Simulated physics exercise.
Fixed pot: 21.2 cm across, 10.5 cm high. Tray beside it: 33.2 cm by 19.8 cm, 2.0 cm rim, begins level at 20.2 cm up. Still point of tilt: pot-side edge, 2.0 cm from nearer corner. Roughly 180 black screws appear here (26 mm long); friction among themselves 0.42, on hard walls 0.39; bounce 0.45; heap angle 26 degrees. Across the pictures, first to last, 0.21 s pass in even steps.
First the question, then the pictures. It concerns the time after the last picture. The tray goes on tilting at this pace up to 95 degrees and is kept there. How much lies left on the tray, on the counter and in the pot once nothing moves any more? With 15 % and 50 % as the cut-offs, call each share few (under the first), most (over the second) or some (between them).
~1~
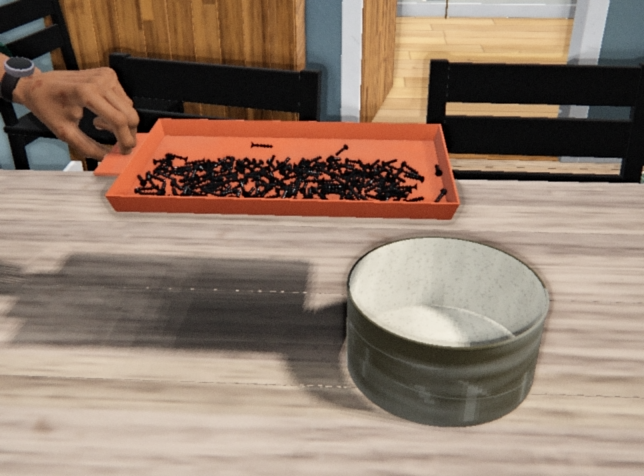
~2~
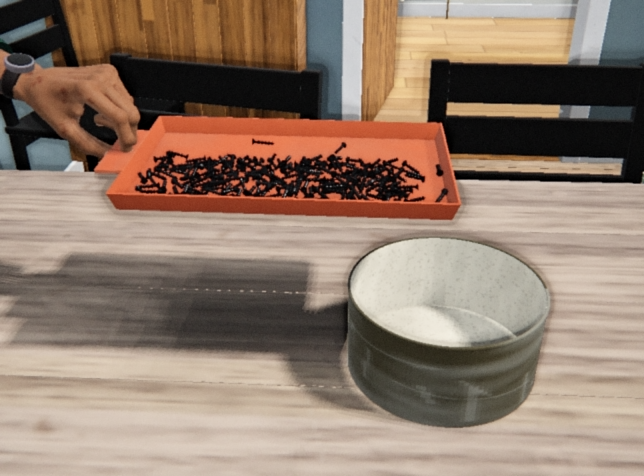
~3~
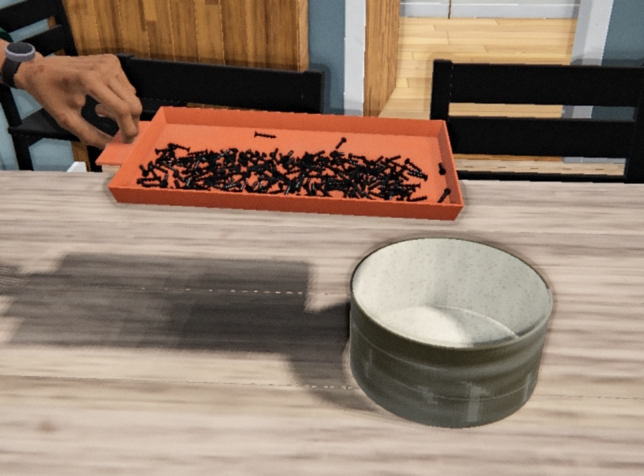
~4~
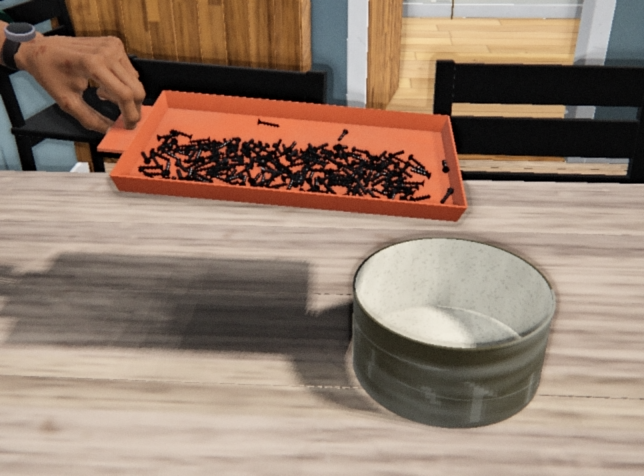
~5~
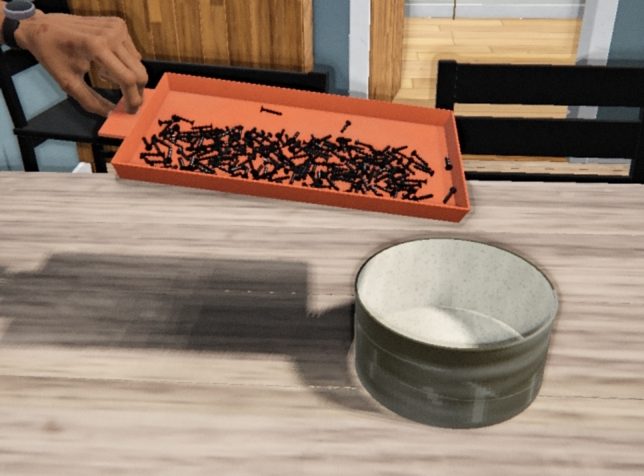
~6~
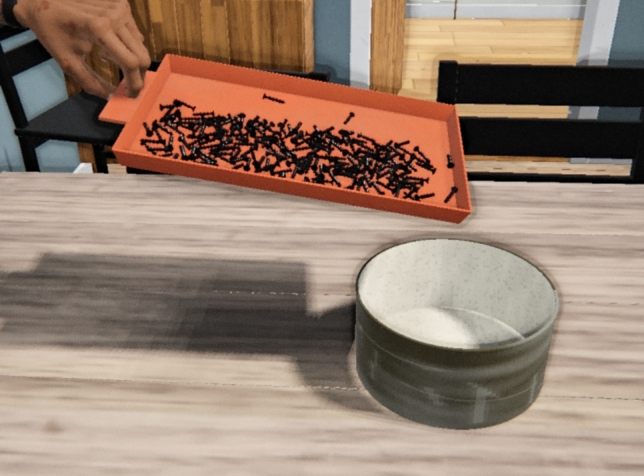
My estimate: Tray: Few, counter: Few, pot: Most.
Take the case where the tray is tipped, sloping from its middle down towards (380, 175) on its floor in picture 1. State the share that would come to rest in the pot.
Something like 65 per cent of the pieces.
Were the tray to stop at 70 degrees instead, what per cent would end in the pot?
That would be around 80 percent.
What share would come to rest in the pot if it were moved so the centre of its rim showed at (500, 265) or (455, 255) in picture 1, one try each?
30 and 10 %.
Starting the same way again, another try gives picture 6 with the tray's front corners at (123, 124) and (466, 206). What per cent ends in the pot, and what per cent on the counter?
Pot 80; counter 20.
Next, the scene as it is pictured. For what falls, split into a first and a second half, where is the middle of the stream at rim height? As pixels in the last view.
First half close to (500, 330), second half close to (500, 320).
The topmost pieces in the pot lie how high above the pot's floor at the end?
Roughly 3.0 centimetres.
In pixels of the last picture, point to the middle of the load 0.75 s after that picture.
Expected load position: Near (480, 234).
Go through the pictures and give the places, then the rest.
The first picture shows tray tilt 0 degrees, front corners at (113, 193) and (452, 201); middle of the pieces at (279, 181); pot at (446, 285).
The second picture shows tray tilt 1 degrees, front corners at (114, 191) and (454, 201); middle of the pieces at (280, 179).
The third picture shows tray tilt 3 degrees, front corners at (116, 184) and (456, 202); middle of the pieces at (282, 175).
The fourth picture shows tray tilt 6 degrees, front corners at (118, 172) and (460, 204), lowest corner right front; middle of the pieces at (285, 168).
The fifth picture shows tray tilt 10 degrees, front corners at (119, 160) and (463, 205), lowest corner right front; middle of the pieces at (288, 159).
The sixth picture shows tray tilt 13 degrees, front corners at (121, 147) and (465, 207), lowest corner right front; middle of the pieces at (290, 151); pot at (455, 287).
Then, 0.45 s after the last picture, tilt 52 degrees; the tray holds 100 %, the pot 0 %.
Then, 0.75 s after the last picture, tilt 78 degrees; the tray holds 50 %, the pot 15 %.
Then, 1.15 s after the last picture, tilt 95 degrees; the tray holds 0 %, the pot 95 %.
In the end, tray 0 %, counter 5 %, pot 95 %.
